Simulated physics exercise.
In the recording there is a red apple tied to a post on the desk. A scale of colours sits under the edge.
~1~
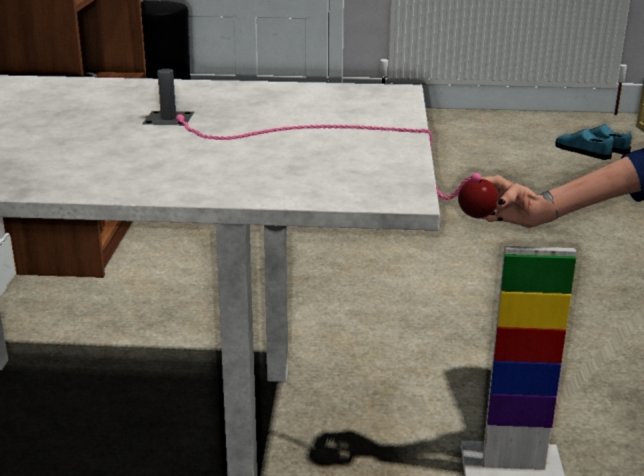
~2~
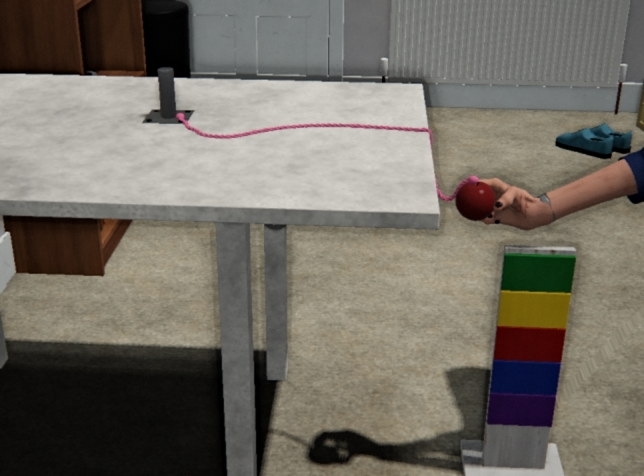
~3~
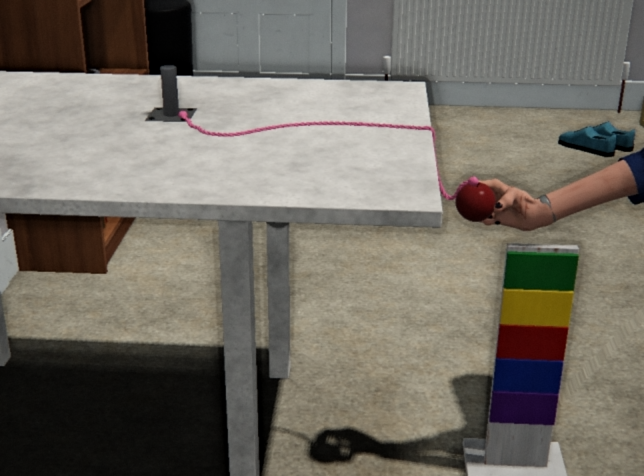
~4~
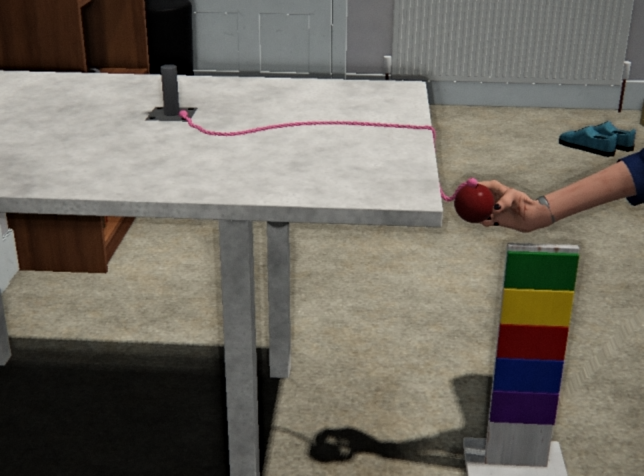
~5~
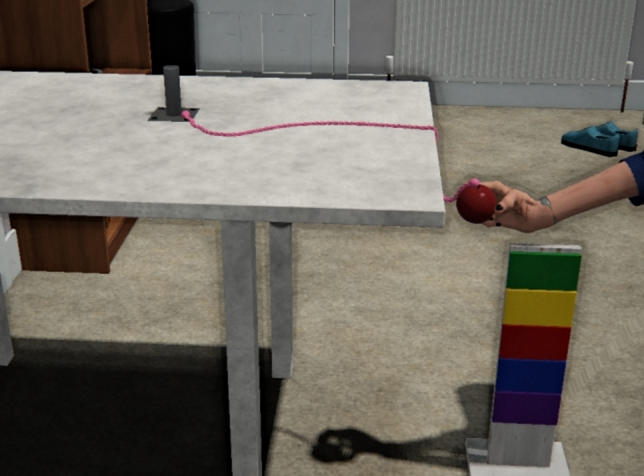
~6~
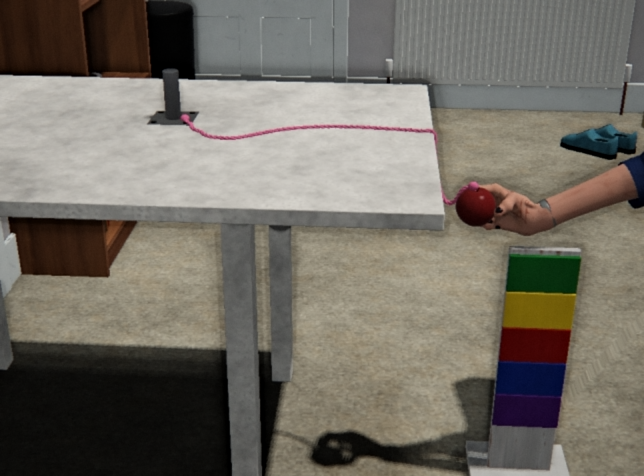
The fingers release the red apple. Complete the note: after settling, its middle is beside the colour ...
... Yellow.
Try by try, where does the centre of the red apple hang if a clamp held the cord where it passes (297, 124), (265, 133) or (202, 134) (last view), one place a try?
They end up at (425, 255), (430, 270) and (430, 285).
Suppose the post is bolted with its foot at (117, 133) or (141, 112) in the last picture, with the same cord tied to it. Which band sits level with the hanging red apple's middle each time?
Result per try, in order: Green / green.
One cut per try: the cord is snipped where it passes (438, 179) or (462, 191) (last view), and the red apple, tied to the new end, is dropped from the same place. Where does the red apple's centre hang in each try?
You'd find it around (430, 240) the first time and around (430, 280) the second.
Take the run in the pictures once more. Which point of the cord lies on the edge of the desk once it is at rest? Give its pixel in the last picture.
About (392, 129).
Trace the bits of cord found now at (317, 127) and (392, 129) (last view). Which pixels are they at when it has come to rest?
At (357, 134), then (433, 144).
Soon after, apple near (461, 308); level with yellow.
After that, apple near (398, 292); level with yellow.
And then, apple near (433, 306); level with yellow.
In the end, apple near (429, 306); level with yellow. Its centre hangs level with the yellow band.
